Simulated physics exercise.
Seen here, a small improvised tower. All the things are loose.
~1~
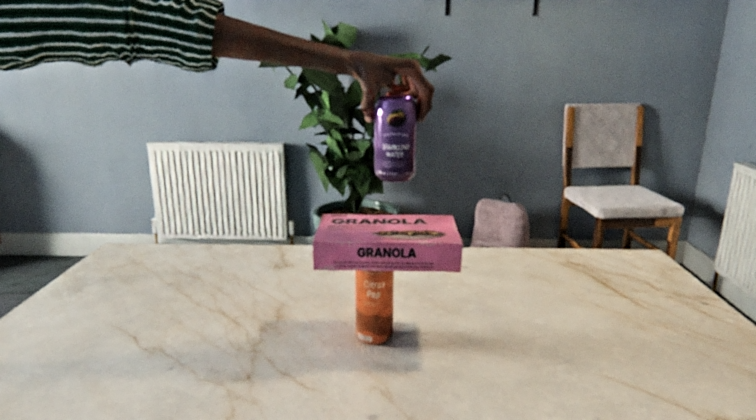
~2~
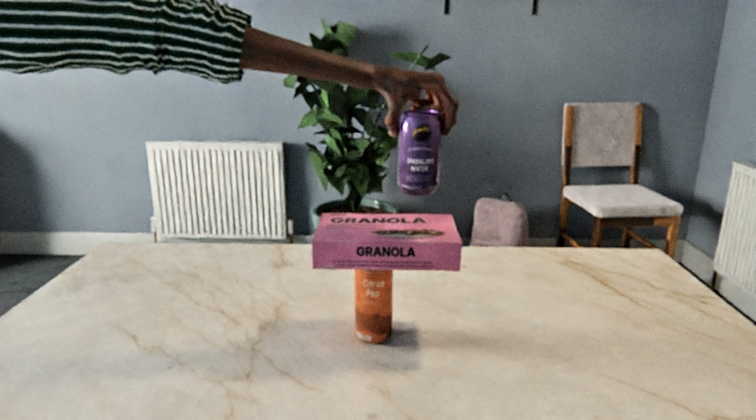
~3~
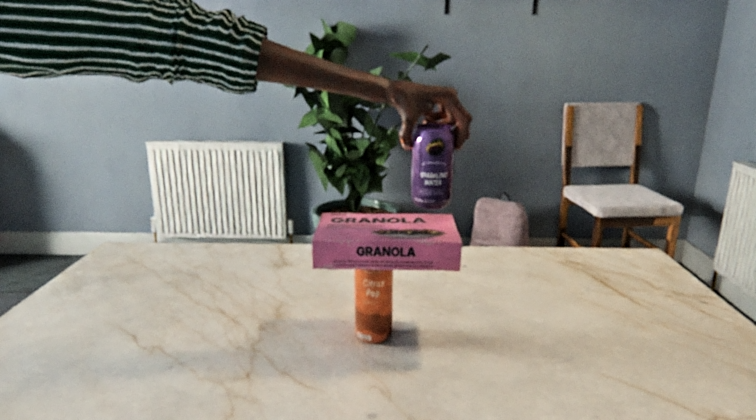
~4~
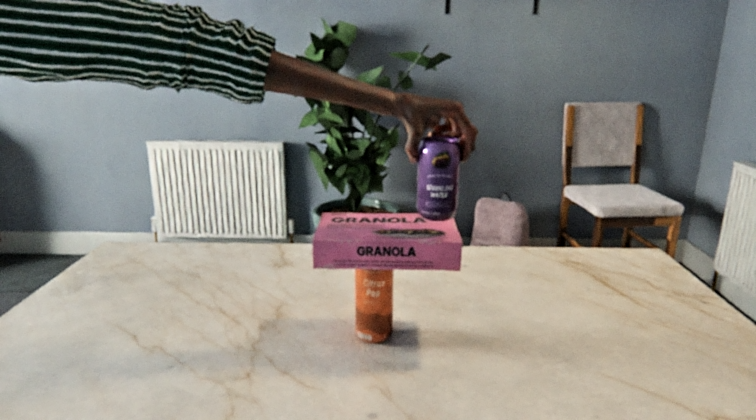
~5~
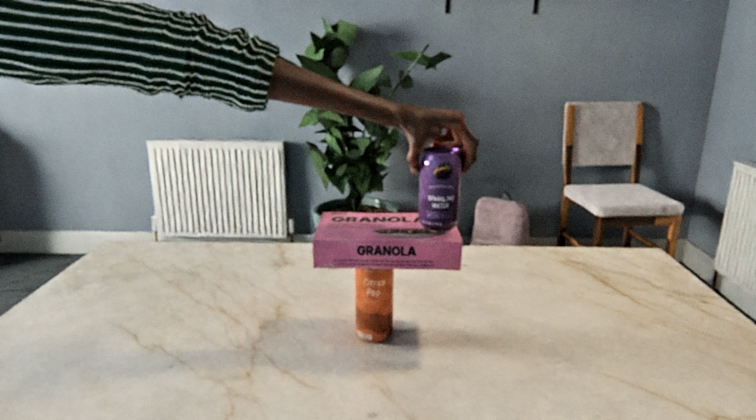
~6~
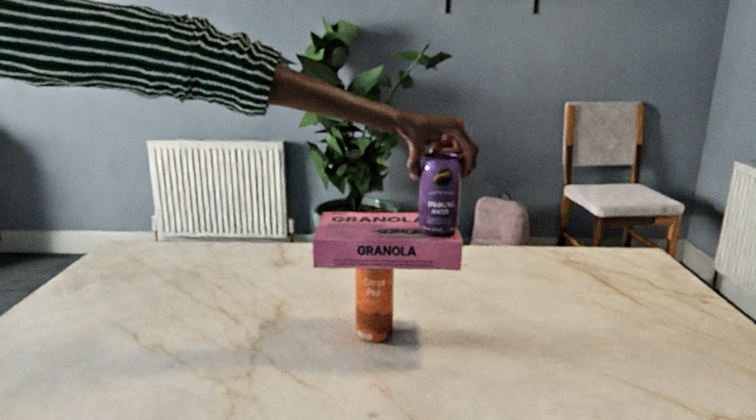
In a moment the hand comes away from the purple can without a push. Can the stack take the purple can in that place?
In the end the stack gives way.
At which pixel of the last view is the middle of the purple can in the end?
Near (508, 336).
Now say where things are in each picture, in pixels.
The first frame shows coming down; purple can (395, 139); pink packet (387, 241).
The second frame shows coming down; purple can (419, 153); pink packet (387, 240).
The third frame shows coming down; purple can (433, 166); pink packet (387, 240).
The fourth frame shows coming down; purple can (438, 179); pink packet (387, 240).
The fifth frame shows coming down; purple can (440, 189); pink packet (387, 239).
The sixth frame shows in place under the hand; purple can (440, 195); pink packet (387, 239).
Then, 0.50 s after the last picture, purple can now fallen; pink packet tipped 59° from how it was.
Then, 0.60 s after the last picture, pink packet now fallen.
Then, 0.90 s after the last picture, things are still on the move.
At rest, fallen, pink packet and purple can; orange can in place. Seen from the same camera at the end, purple can near (508, 336). The stack loses its balance.
